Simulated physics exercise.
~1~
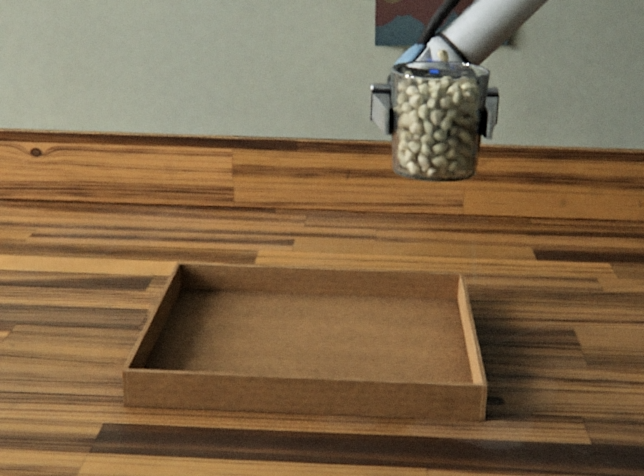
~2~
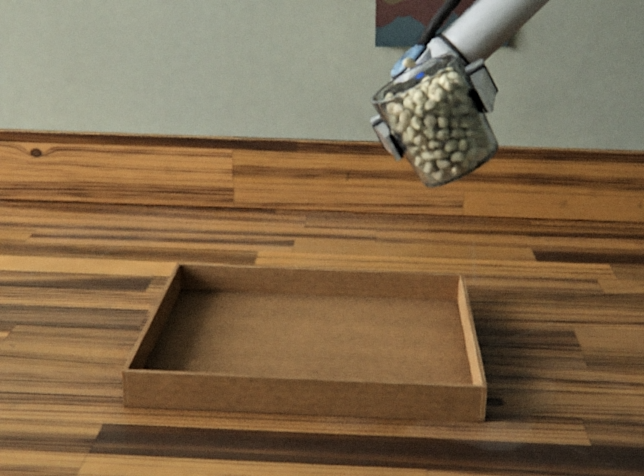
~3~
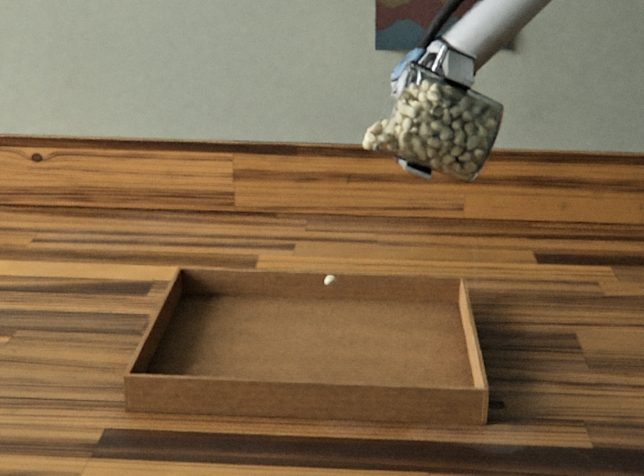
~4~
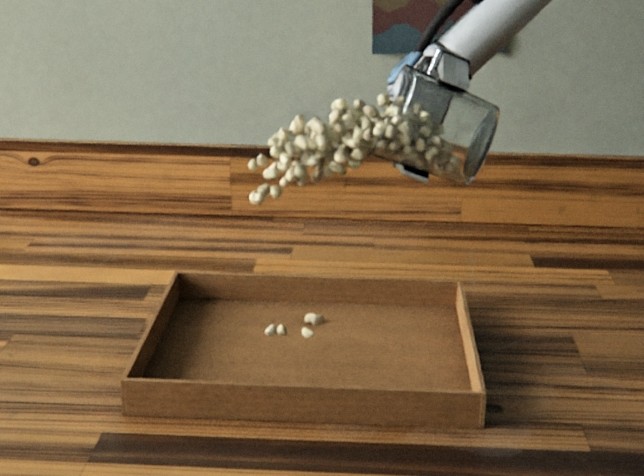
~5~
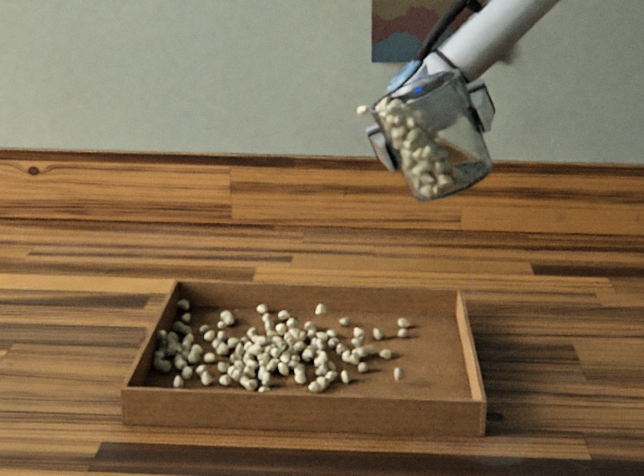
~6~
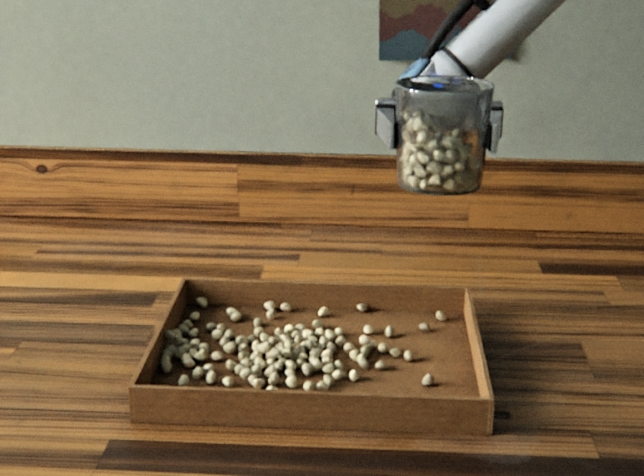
At first, a robot arm holds a clear beaker full of pale dried beans upright above a shallow, empty brown tray on a wooden table top. The arm leans the beaker to the left, and then tips it onto its side until beans bulge at the mouth and one drops toward the tray. A thick stream of beans then pours out to the left while the first few land below. The arm turns the beaker back up, cutting off the flow. Finally, the beaker is upright again, still partly full, with many beans scattered across the tray.
